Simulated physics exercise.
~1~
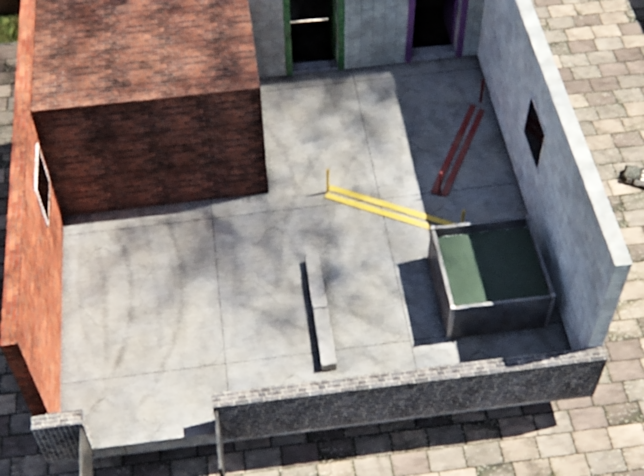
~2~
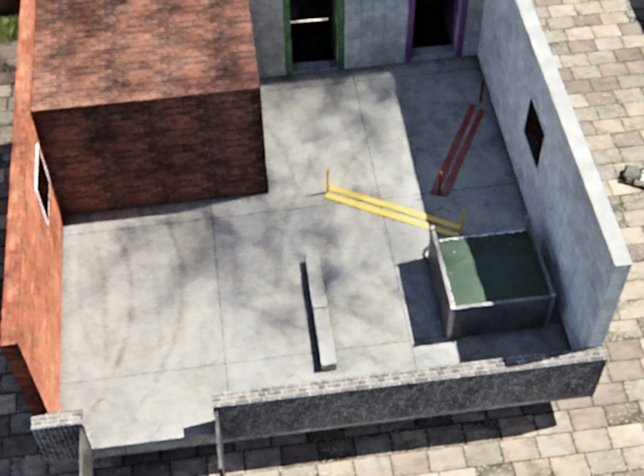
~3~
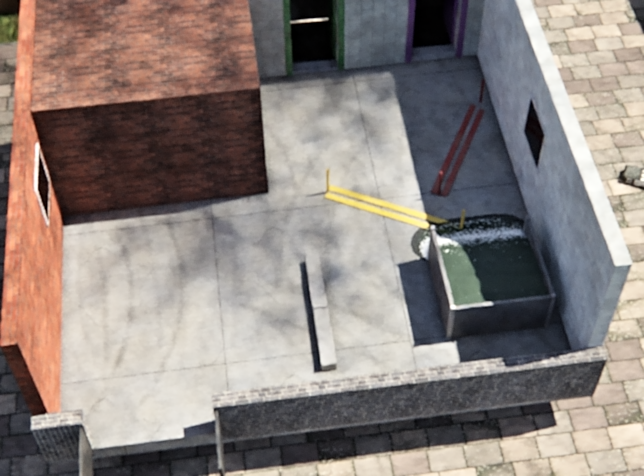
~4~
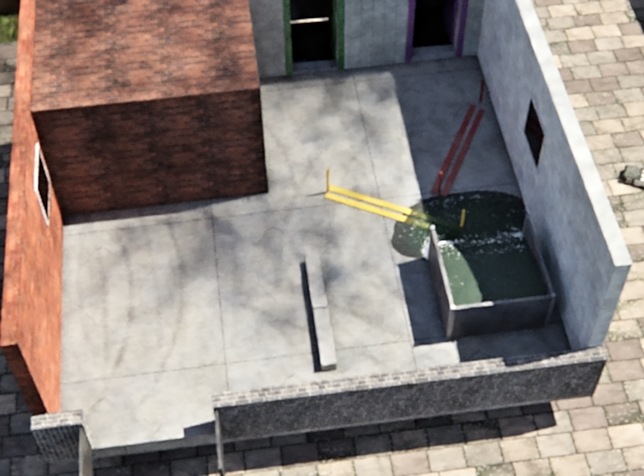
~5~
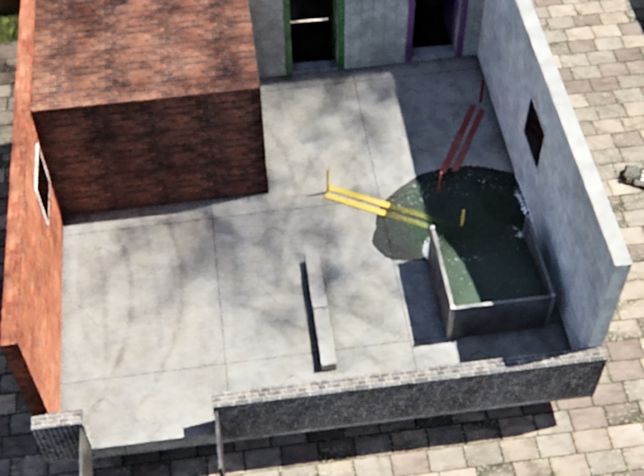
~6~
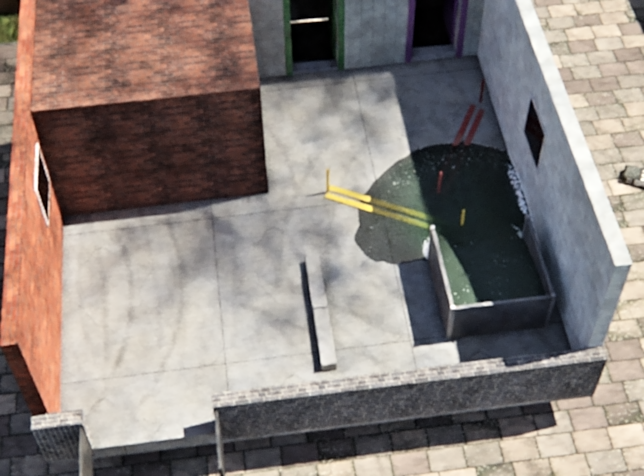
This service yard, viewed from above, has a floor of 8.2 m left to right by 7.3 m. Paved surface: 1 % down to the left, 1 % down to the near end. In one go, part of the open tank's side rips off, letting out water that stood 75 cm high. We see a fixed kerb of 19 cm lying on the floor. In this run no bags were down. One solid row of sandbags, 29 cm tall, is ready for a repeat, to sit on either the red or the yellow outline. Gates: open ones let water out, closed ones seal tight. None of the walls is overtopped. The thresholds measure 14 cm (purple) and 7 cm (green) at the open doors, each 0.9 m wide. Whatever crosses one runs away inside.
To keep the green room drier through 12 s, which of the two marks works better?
The yellow mark works better.
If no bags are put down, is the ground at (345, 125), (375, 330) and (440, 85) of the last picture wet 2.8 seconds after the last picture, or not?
Respectively: Covered, clear and covered.
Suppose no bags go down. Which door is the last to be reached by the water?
It is the green one.
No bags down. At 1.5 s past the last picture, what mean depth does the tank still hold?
Mean depth: About 17 cm.
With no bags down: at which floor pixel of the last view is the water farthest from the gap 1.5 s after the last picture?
(288, 80).
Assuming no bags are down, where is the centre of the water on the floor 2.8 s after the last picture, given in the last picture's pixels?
At about (407, 148).
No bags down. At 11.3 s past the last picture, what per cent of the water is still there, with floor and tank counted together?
Roughly 84 per cent.
Then, 0.7 s after the last picture water covers 30 % of the floor and is deepest (25 cm) near (462, 246) in the run without bags; in at the green door, 0 L with no bags, 0 L with the row on red, 0 L on yellow.
Then, 1.5 s after the last picture water covers 40 % of the floor and is deepest (34 cm) near (432, 64) in the run without bags; in at the green door, 1 L with no bags, 0 L with the row on red, 0 L on yellow.
Then, 2.8 s after the last picture water covers 40 % of the floor and is deepest (24 cm) near (270, 82) in the run without bags; in at the green door, 31 L with no bags, 22 L with the row on red, 2 L on yellow.
Then, 6.3 s after the last picture water covers 60 % of the floor and is deepest (13 cm) near (306, 257) in the run without bags; in at the green door, 70 L with no bags, 56 L with the row on red, 7 L on yellow.
Then, 11.3 s after the last picture water covers 80 % of the floor and is deepest (10 cm) near (351, 401) in the run without bags; in at the green door, 74 L with no bags, 57 L with the row on red, 8 L on yellow.
